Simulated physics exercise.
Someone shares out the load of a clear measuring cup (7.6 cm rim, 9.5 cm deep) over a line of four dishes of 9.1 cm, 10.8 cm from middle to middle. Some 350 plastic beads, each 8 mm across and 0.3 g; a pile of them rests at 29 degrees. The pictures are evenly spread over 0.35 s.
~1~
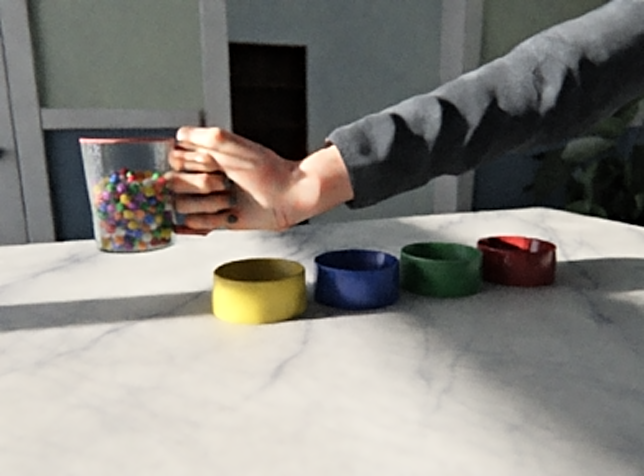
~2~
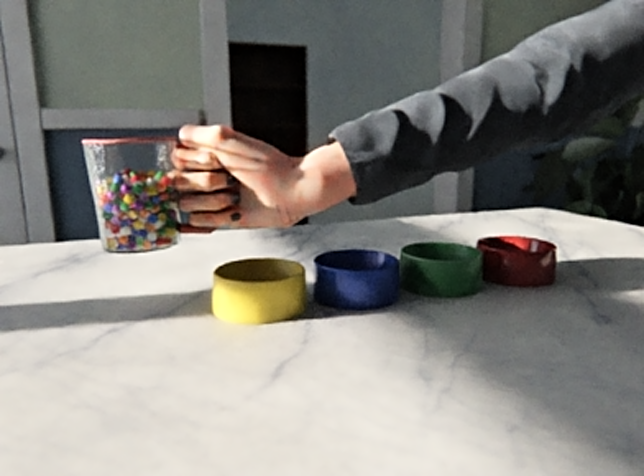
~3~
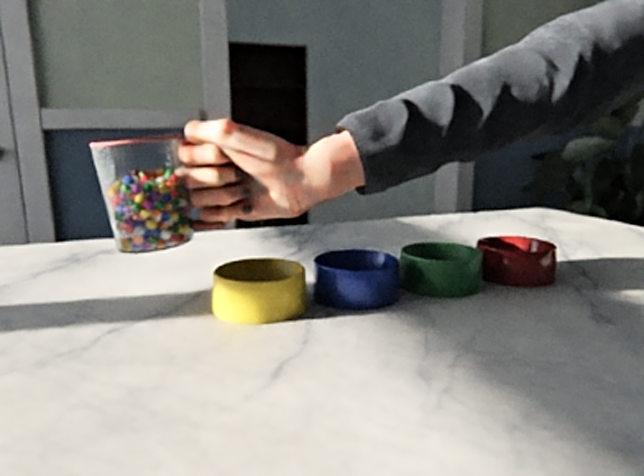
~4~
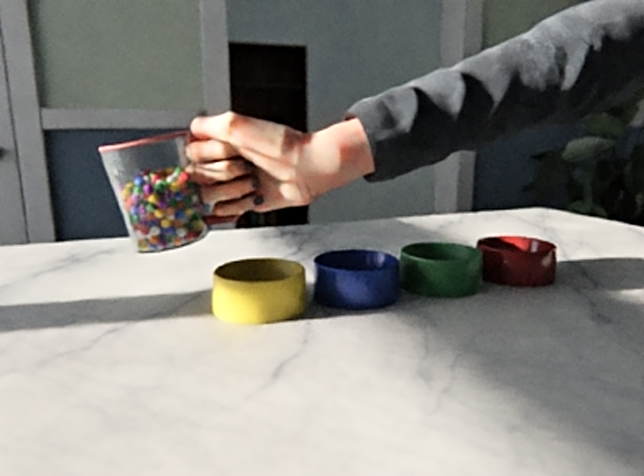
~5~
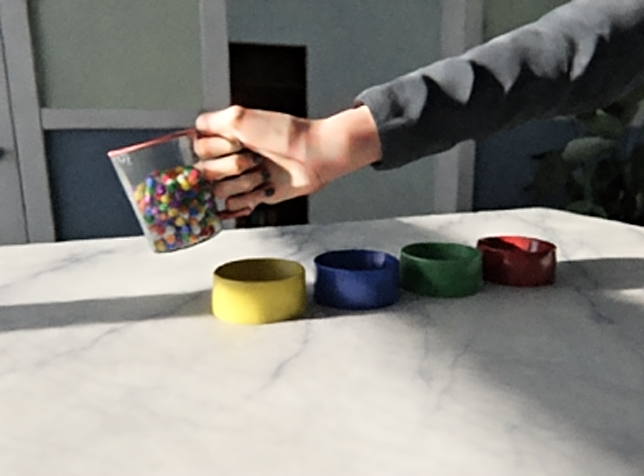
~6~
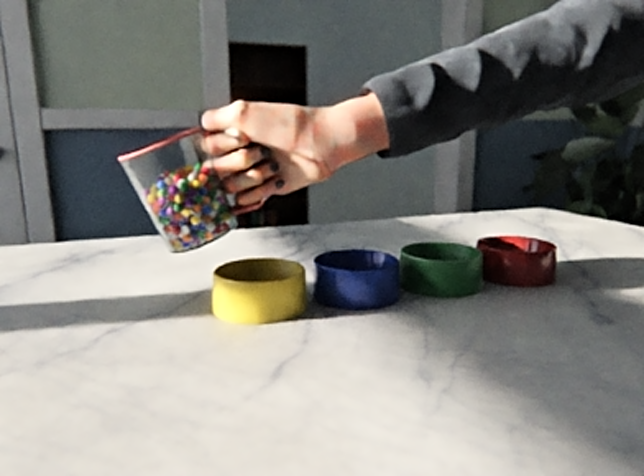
A hand moves a clear cup of colourful beads slightly right while gradually tilting it.
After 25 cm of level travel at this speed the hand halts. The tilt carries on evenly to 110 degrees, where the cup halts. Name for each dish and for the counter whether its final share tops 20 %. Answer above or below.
Red below, blue above, green below, yellow below, counter above.
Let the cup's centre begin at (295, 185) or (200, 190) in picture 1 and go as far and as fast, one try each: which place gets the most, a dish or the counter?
The winner: Green; blue.
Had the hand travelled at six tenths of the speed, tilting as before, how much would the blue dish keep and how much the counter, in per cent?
Blue 0, counter 10.
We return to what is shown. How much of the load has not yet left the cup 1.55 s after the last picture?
Roughly 40 per cent.
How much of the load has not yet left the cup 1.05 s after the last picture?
Some 100 per cent of the load.
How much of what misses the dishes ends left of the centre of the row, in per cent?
Roughly 100 per cent.
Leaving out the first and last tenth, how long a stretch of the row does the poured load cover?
Some 9 cm.
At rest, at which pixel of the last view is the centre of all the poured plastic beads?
Near (333, 289).
Then, 0.63 s after the last picture, tilt 65 degrees; cup holds 100 %.
Then, 1.05 s after the last picture, tilt 94 degrees; cup holds 100 %.
Then, 1.55 s after the last picture, tilt 110 degrees; cup holds 40 %, blue 35 %.
In the end, red 0 %, blue 55 %, green 0 %, yellow 5 %, counter 40 %.
